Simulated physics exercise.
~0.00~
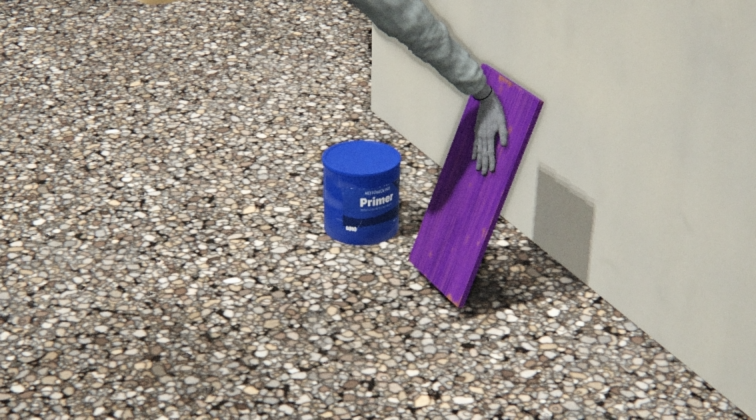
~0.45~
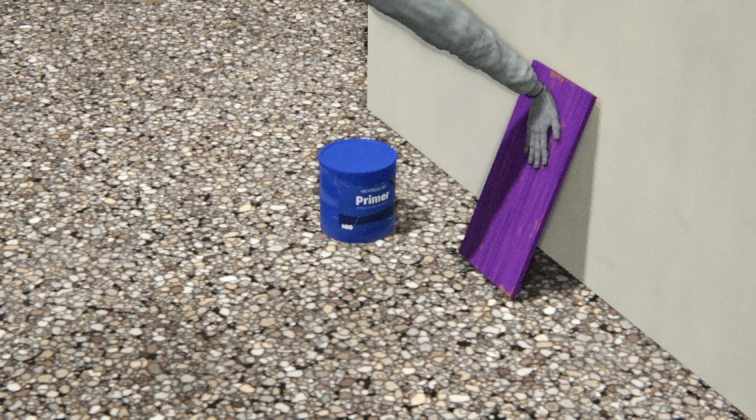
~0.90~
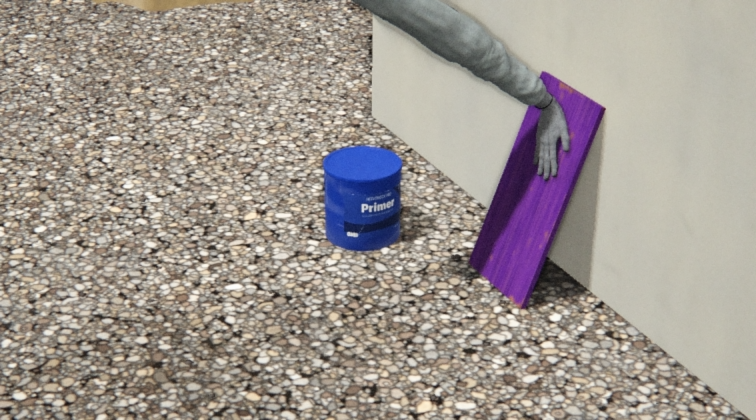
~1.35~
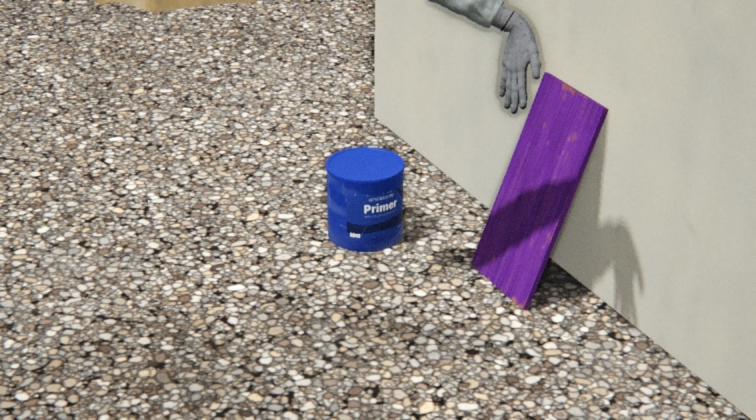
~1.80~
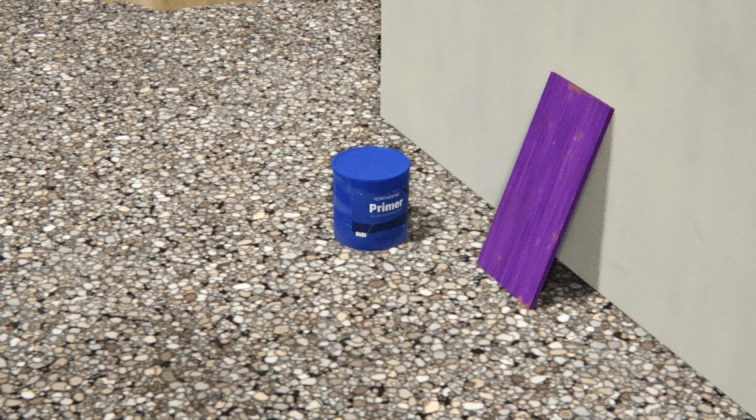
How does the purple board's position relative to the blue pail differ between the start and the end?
At the start the purple board is close to the right side of the blue pail. By the end it is farther to the right, with a wider gap between them, leaning against the wall.
